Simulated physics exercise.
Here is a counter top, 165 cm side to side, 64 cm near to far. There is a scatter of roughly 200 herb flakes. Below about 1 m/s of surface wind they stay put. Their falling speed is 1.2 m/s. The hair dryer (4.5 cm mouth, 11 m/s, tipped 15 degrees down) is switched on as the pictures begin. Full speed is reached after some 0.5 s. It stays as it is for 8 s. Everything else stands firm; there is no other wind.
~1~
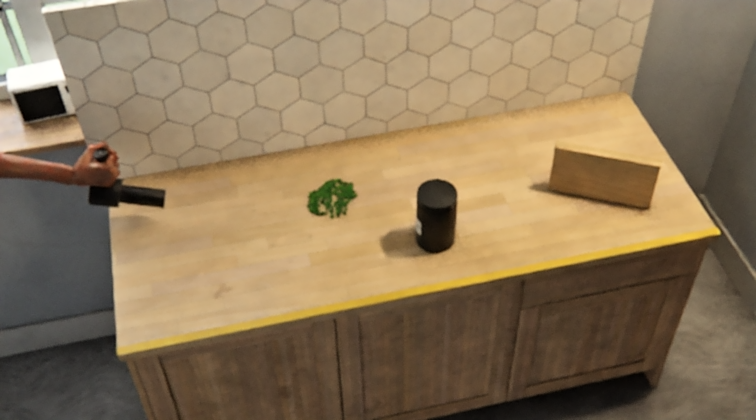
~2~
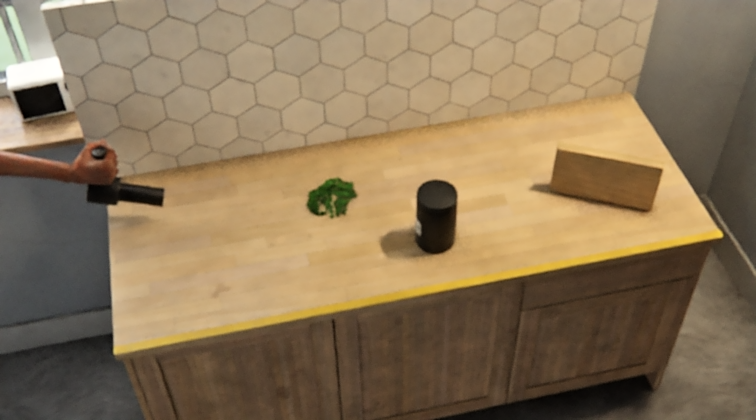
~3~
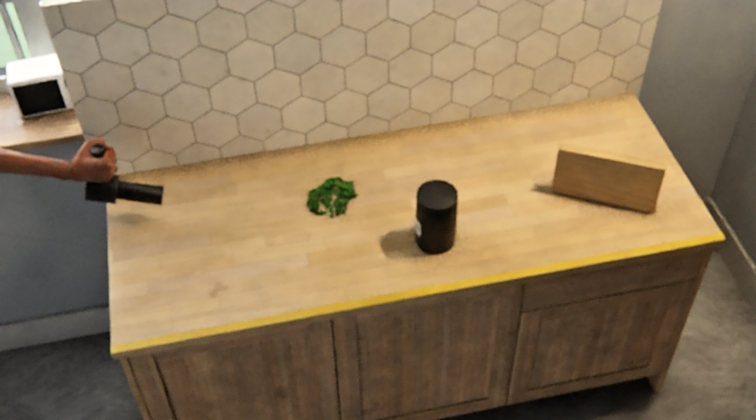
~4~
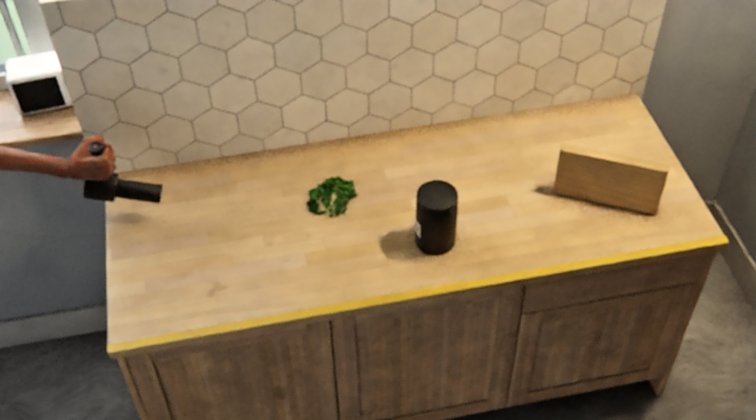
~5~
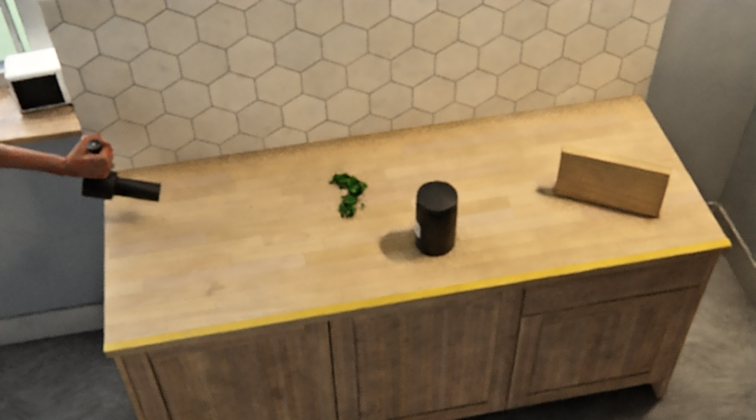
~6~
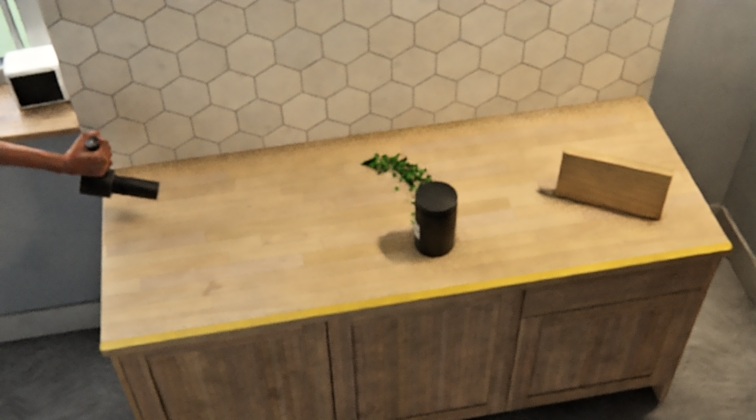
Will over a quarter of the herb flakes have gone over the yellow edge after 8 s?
More than a quarter over the yellow edge: No.
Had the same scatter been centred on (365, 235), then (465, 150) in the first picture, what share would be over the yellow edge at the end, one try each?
In that order: 90 %, 0 %.
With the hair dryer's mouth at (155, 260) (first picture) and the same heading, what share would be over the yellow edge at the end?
In that case some 0 per cent.
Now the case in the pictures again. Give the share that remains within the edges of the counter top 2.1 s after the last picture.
Near 10 %.
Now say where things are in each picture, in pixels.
In the first picture, the middle of the herb flakes is near (329, 196), none has stirred yet and the mouth of the hair dryer is at (165, 199).
In the second picture, the middle of the herb flakes is near (329, 195), none has stirred yet and the yellow edge is centred on (433, 293).
In the third picture, the middle of the herb flakes is near (329, 194), none has stirred yet, the top of a jar is at (437, 194) and the top of a board is at (612, 156).
In the fourth picture, the middle of the herb flakes is near (329, 194) and none has stirred yet.
In the fifth picture, the middle of the herb flakes is near (350, 189), the farthest in sight from the hair dryer is at (366, 186) and about 85 % have left their places.
In the sixth picture, the middle of the herb flakes is near (406, 174), the farthest in sight from the hair dryer is at (435, 183) and all have left their places.
Then, 1.2 s after the last picture, 6 % are over the yellow edge; the middle of those still in play is near (609, 112); 26 % have settled or left.
Then, 2.1 s after the last picture, 7 % are over the yellow edge; 92 % have settled or left.
Then, 4.0 s after the last picture, 8 % are over the yellow edge; 96 % have settled or left.
Then, 7.6 s after the last picture, at the end, 9 % are over the yellow edge.
